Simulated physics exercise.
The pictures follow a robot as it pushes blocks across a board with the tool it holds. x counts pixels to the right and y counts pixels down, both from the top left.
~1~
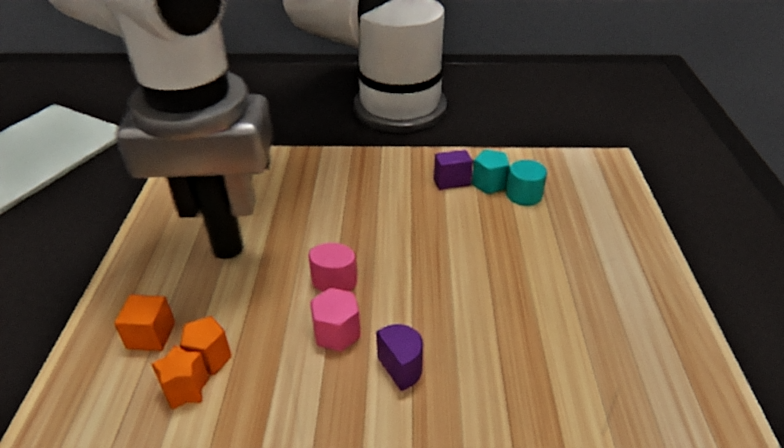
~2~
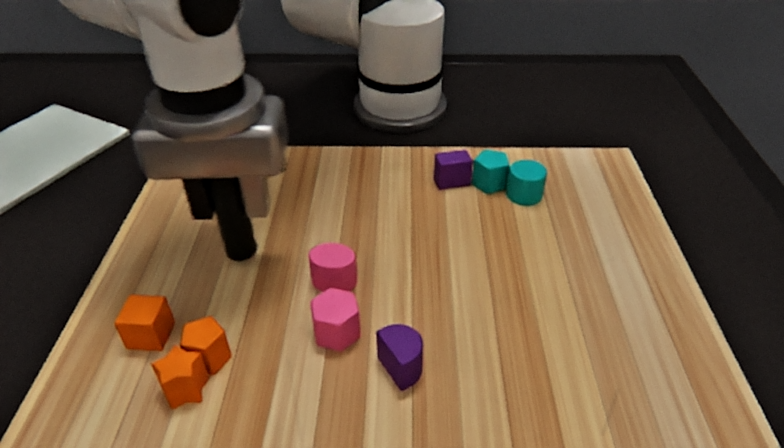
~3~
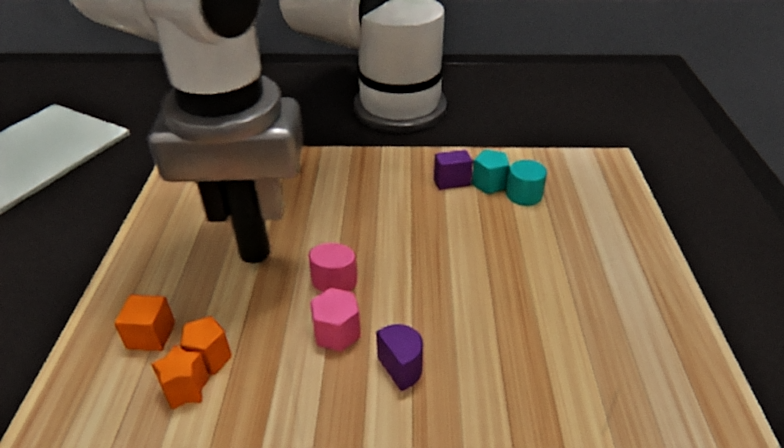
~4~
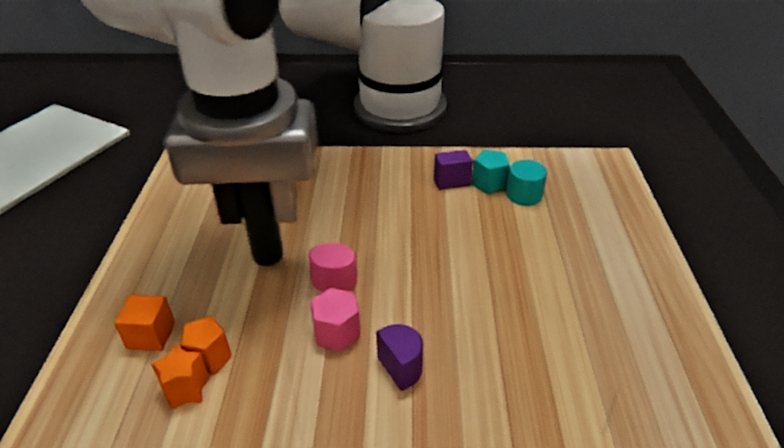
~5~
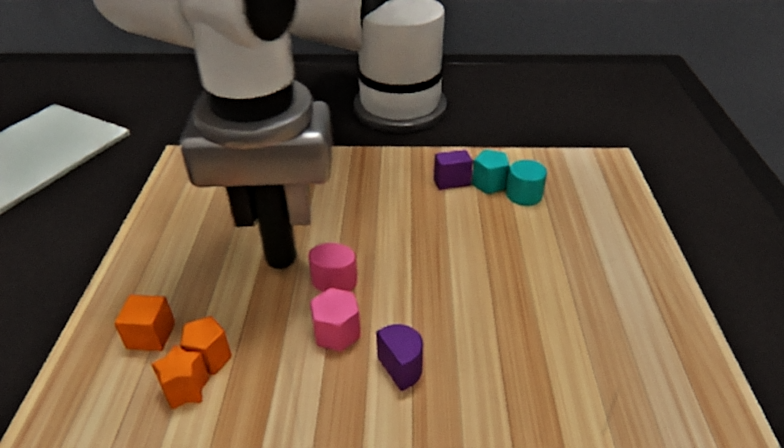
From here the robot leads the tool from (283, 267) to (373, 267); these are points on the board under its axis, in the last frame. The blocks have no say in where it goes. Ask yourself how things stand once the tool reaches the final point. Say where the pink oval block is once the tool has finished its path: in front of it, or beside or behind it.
In the end it is beside or behind the tool.
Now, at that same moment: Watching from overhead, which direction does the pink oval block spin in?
Looking from above, the answer is clockwise.
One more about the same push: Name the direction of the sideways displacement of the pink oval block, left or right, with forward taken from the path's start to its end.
Sideways, to the right.
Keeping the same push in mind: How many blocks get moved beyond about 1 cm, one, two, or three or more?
I expect just one block to be moved by more than 1 cm.
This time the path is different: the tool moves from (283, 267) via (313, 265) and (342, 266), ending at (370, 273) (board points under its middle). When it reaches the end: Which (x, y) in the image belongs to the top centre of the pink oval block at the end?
About (373, 275).
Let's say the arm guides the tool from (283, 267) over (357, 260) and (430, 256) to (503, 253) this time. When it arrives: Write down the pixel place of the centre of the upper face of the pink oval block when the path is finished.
When the path ends, it will be at (358, 261).
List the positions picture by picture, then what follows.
The first frame shows lower end of the tool at (228, 249), tops of blocks, pink oval block at (332, 254), pink hexagon at (334, 305).
The second frame shows tool at (242, 251), blocks as before.
The third frame shows tool at (255, 253), blocks as before.
The fourth frame shows tool at (268, 255), blocks as before.
The fifth frame shows tool at (281, 258), pink oval block at (332, 254), pink hexagon at (334, 305).
On the path given first. Halfway along, tool at (328, 258); pink oval block at (352, 260), turned 20° clockwise.
At the end, tool at (373, 258); pink oval block at (375, 268), turned 80° clockwise; pink hexagon not moved.
